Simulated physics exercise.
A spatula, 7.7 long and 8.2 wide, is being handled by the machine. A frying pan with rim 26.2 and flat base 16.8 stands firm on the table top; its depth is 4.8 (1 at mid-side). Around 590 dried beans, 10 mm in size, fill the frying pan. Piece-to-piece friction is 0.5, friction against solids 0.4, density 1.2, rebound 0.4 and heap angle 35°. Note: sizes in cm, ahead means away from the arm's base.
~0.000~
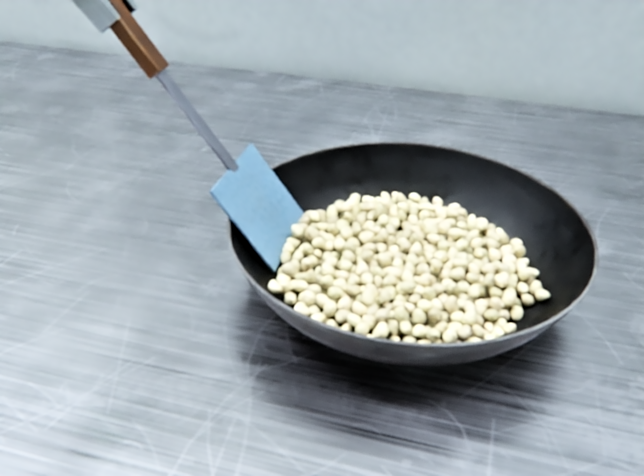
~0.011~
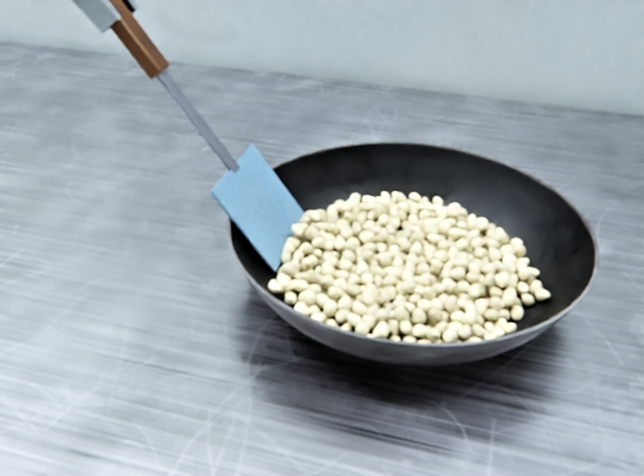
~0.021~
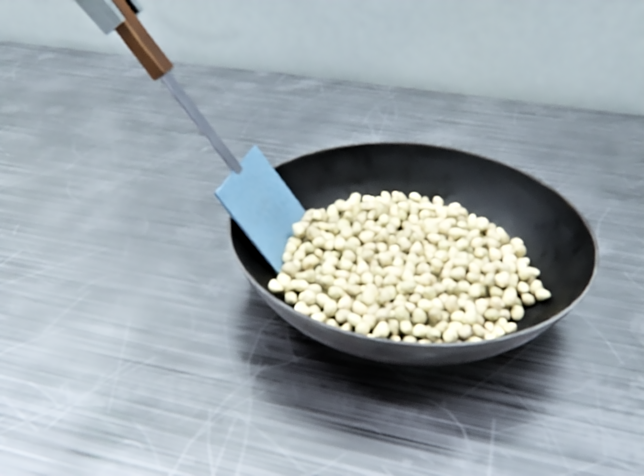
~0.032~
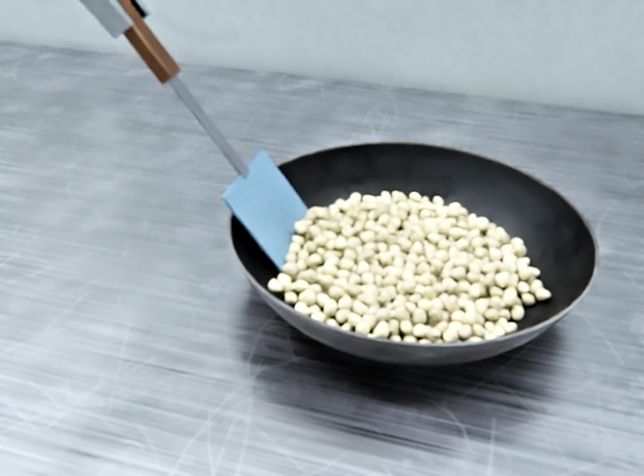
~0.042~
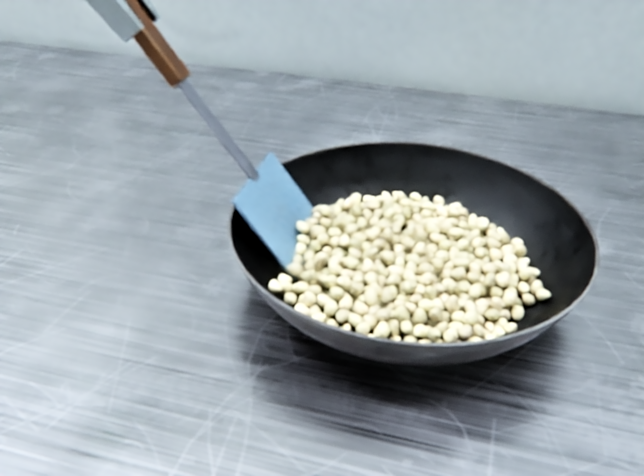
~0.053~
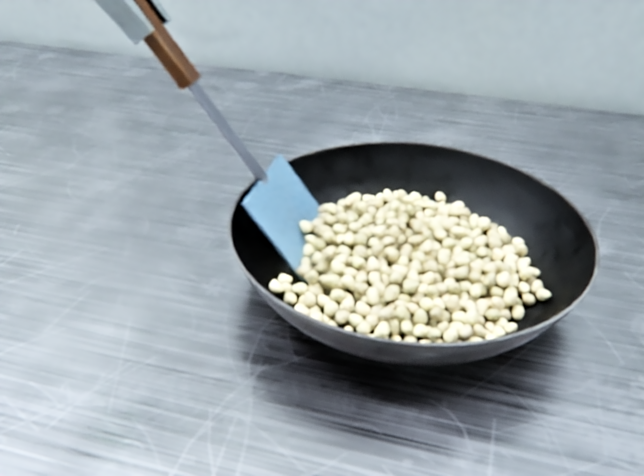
A brushed grey tabletop against a pale wall is seen from above at an angle, the camera staying still. A black frying pan at right of centre holds a heap of cream-coloured dried beans, with a blue spatula with a brown handle, held by a machine at upper left, dipping inside its left edge. The spatula slides slightly rightward, nudging the nearest beans while the pan stays put.
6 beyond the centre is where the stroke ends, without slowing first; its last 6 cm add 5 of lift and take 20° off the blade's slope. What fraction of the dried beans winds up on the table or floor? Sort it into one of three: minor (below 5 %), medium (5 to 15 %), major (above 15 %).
Minor, below 5 %.
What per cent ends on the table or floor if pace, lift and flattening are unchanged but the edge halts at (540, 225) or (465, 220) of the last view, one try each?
Around 10 per cent for the first try and 0 per cent for the second.
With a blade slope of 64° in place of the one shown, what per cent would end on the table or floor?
I'd put it at about 0 per cent.
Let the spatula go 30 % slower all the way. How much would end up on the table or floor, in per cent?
0 per cent, roughly.
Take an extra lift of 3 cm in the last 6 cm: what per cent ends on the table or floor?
Some 0 in a hundred.
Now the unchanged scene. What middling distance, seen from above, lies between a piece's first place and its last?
The value is roughly 4 cm.
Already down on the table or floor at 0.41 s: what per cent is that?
It is near 0 percent.
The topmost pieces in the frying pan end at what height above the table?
Near 5.5 centimetres high.
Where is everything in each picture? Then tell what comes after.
In the first frame, spatula top edge at (232, 166), sloping 53°; upper third of the load around (403, 255), from x 275 to 540, top at y 200; 586 in the frying pan.
In the second frame, spatula top edge at (233, 166), sloping 53°; upper third of the load around (403, 254), from x 275 to 540, top at y 195.
In the third frame, spatula top edge at (236, 168), sloping 53°; upper third of the load around (402, 254), from x 275 to 540, top at y 195.
In the fourth frame, spatula top edge at (243, 171), sloping 53°; upper third of the load around (401, 253), from x 275 to 540, top at y 195.
In the fifth frame, spatula top edge at (253, 175), sloping 53°; upper third of the load around (390, 247), from x 275 to 540, top at y 195.
In the sixth frame, spatula top edge at (262, 177), sloping 53°; upper third of the load around (395, 248), from x 275 to 545, top at y 195; 586 in the frying pan.
After 0.12 s, sloping 53°, highest piece 5 above the table; 586 in the frying pan.
After 0.18 s, sloping 45°, highest piece 6 above the table; 586 in the frying pan.
After 0.41 s, sloping 33°, highest piece 6 above the table; 578 in the frying pan, 5 on the table or floor, 3 on the blade or in flight.
After 1.46 s, sloping 33°, highest piece 5 above the table; 577 in the frying pan, 9 on the table or floor.
At rest, 577 in the frying pan, 9 on the table or floor. That is 2 % on the table or floor.
